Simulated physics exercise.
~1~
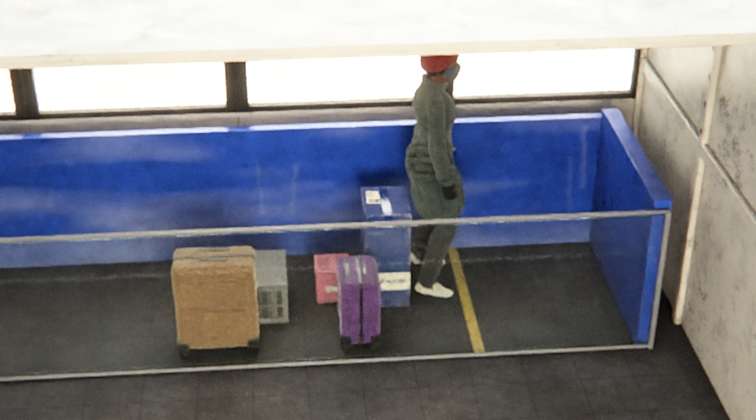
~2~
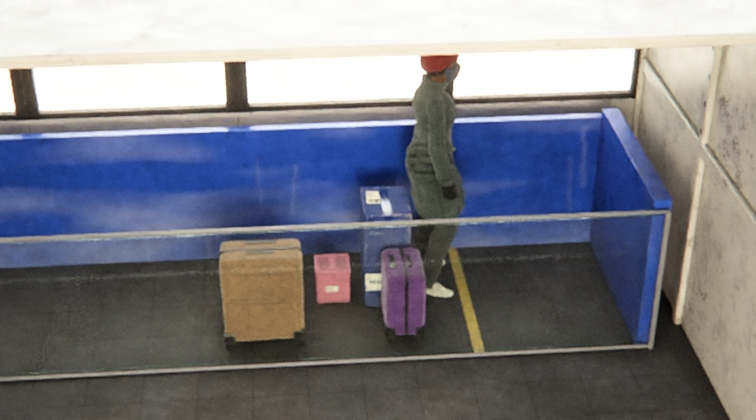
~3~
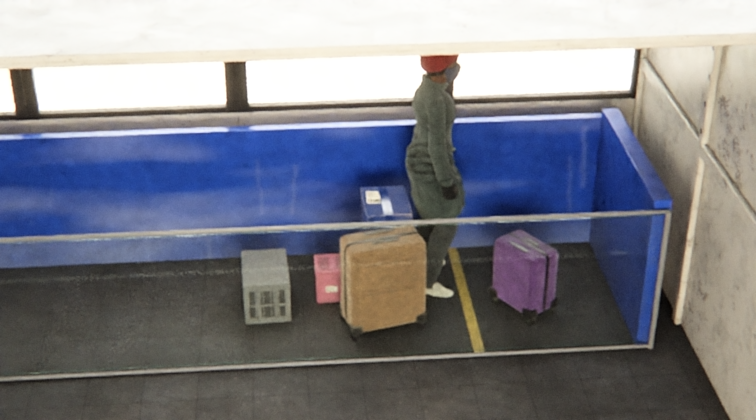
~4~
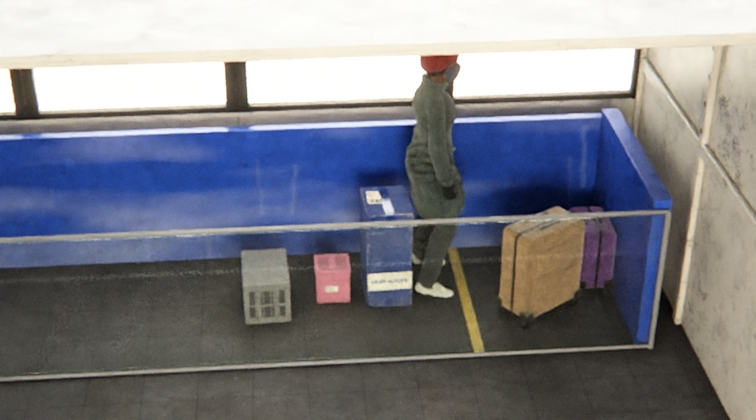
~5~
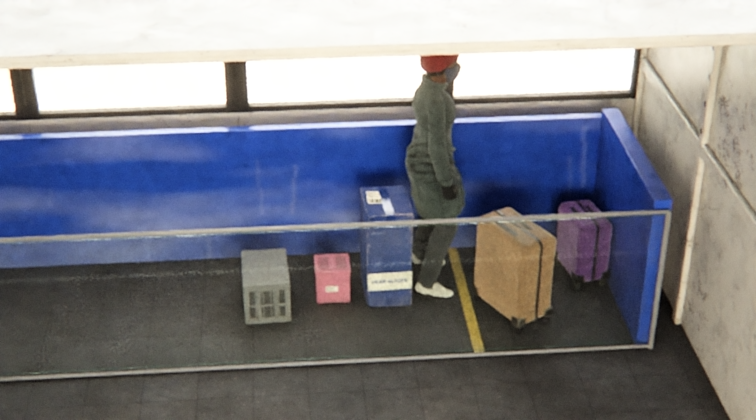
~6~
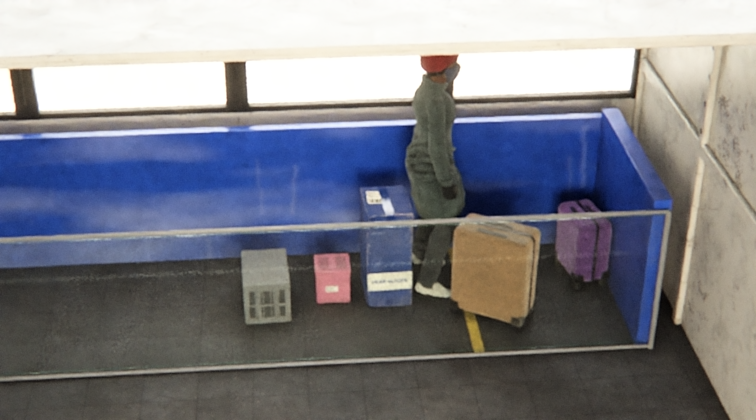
A large brown wheeled suitcase and a small purple one stand toward the front of a blue-walled bay, seen from above through a clear front panel. Behind them are a grey crate, a pink tub, a tall blue bag and a standing passenger in dark green clothes and a red hat, beside a yellow floor line. Both suitcases roll right, passing in front of the others and crossing the line, the purple one leading. Near the right end they turn, and the brown case rolls back a little left. It finishes upright just past the line, with the purple case near the end wall.
